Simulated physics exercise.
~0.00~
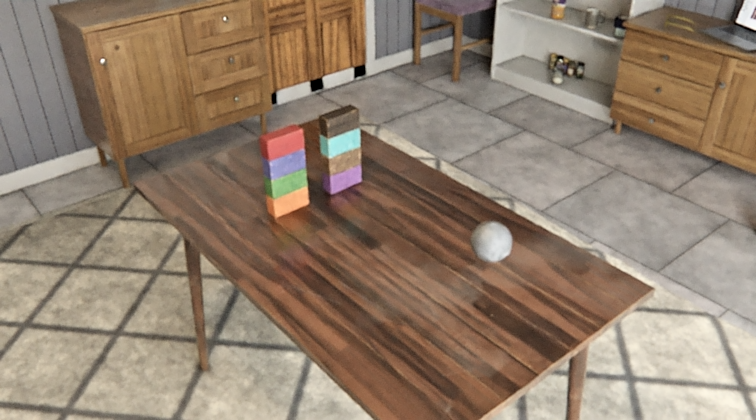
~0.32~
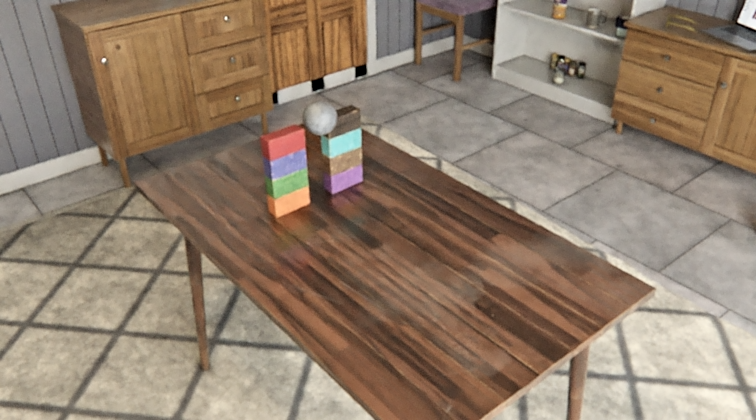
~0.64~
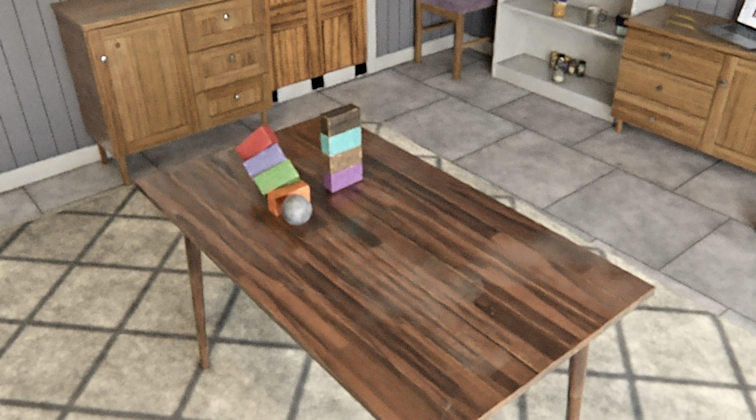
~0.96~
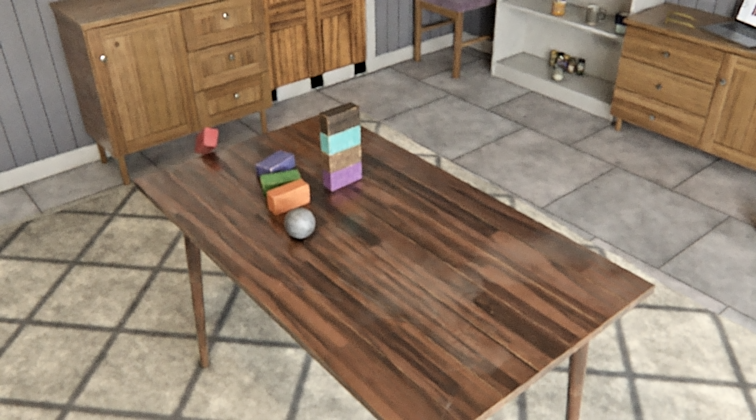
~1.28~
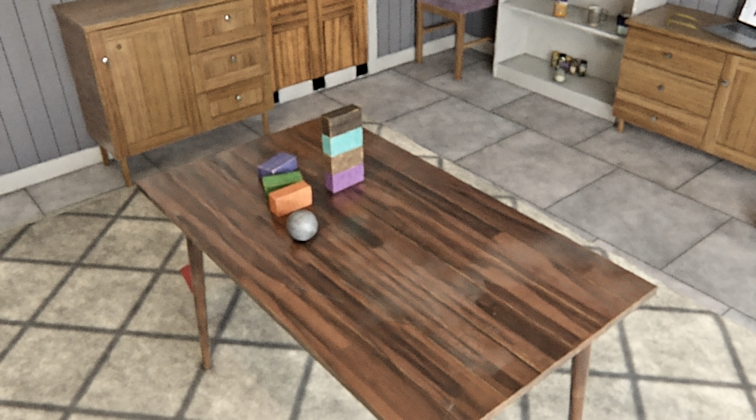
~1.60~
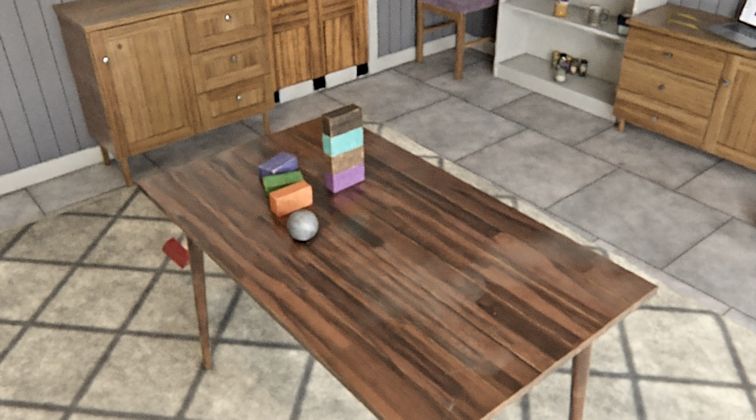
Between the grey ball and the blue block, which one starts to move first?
The grey ball starts to move first, while the blue block is still upright in its stack. The blue block only moves afterwards, when the left stack leans over.
